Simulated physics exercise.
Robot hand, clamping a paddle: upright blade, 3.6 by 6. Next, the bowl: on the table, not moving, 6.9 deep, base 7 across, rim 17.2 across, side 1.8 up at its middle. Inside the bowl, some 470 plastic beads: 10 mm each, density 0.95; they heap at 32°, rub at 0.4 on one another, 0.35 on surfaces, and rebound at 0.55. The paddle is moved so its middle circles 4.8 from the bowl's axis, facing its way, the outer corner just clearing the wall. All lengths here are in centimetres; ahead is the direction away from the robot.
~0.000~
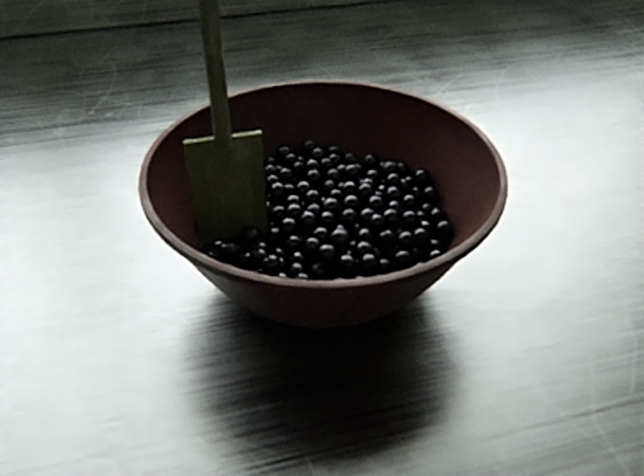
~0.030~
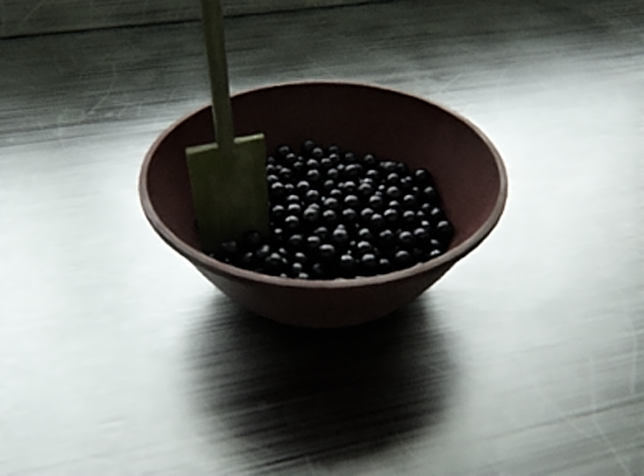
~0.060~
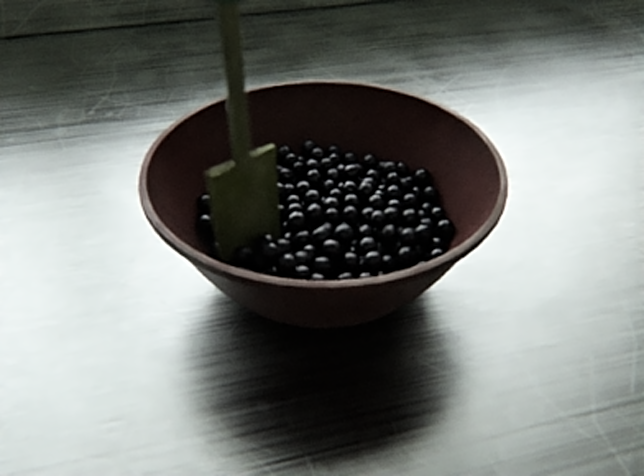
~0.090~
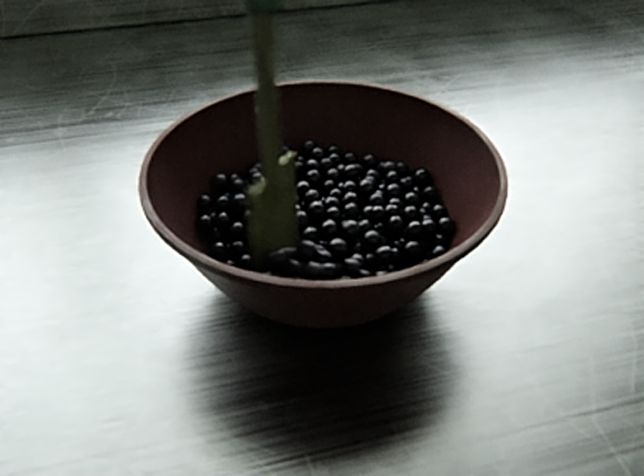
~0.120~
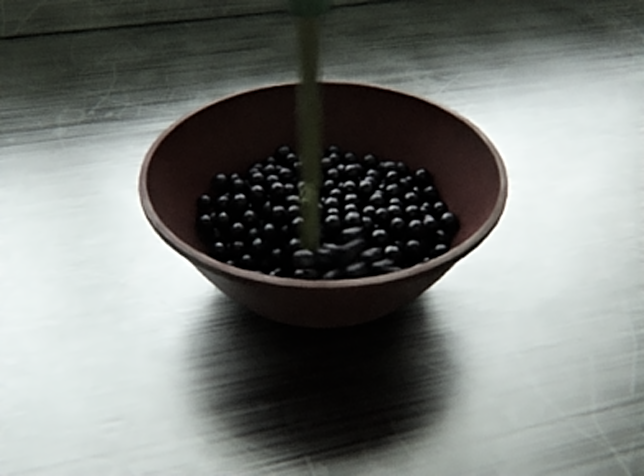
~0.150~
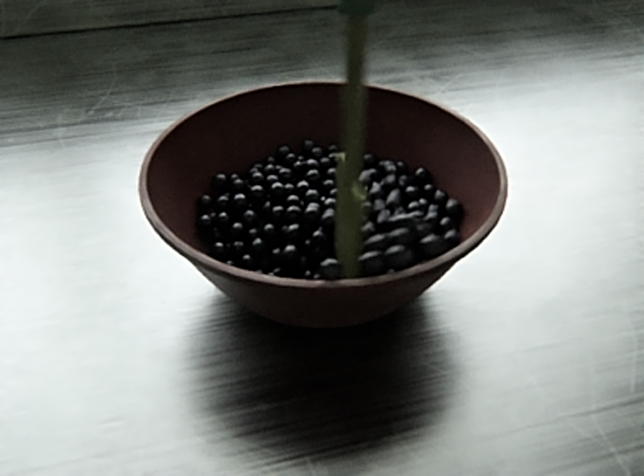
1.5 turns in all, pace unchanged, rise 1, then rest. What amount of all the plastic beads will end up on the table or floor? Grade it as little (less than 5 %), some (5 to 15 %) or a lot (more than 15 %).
Grade: Some, 5 to 15 %.
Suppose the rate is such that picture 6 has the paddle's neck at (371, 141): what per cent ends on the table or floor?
Close to 10 in a hundred.
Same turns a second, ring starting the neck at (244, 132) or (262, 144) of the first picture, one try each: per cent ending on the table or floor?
I'd put it at around 10 and 0 percent.
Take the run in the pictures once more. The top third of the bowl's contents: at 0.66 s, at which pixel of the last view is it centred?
The centre is roughly (329, 238).
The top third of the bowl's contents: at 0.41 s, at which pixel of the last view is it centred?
Centre estimate: Approx. (287, 162) px.
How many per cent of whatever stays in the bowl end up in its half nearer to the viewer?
Around 45 per cent of what the bowl keeps.
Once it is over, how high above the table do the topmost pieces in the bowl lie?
I'd say close to 5.5 centimetres.
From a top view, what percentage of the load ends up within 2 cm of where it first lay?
Around 60 in a hundred, roughly.
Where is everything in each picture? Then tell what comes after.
The first picture shows paddle neck at (220, 107), 0° round; upper third of the load around (326, 212), from x 205 to 445, top at y 150; 472 in the bowl.
The second picture shows paddle neck at (223, 113), 8° round; upper third of the load around (326, 212), from x 205 to 445, top at y 150.
The third picture shows paddle neck at (240, 129), 27° round; upper third of the load around (320, 215), from x 205 to 445, top at y 150.
The fourth picture shows paddle neck at (270, 141), 48° round; upper third of the load around (329, 214), from x 205 to 445, top at y 150.
The fifth picture shows paddle neck at (310, 147), 68° round; upper third of the load around (343, 214), from x 205 to 450, top at y 150.
The sixth picture shows paddle neck at (352, 144), 89° round; upper third of the load around (368, 213), from x 205 to 455, top at y 150; 472 in the bowl.
After 0.41 s, 264° round, highest piece 9 above the table; 451 in the bowl, 10 on the table or floor, 11 in flight or on the tool.
After 0.66 s, 79° round, highest piece 8 above the table; 425 in the bowl, 45 on the table or floor, 2 in flight or on the tool.
After 0.99 s, 180° round, highest piece 5 above the table; 422 in the bowl, 50 on the table or floor.
After 1.69 s, 180° round, highest piece 5 above the table; 422 in the bowl, 50 on the table or floor.
At rest, 422 in the bowl, 50 on the table or floor. That is 11 % on the table or floor.
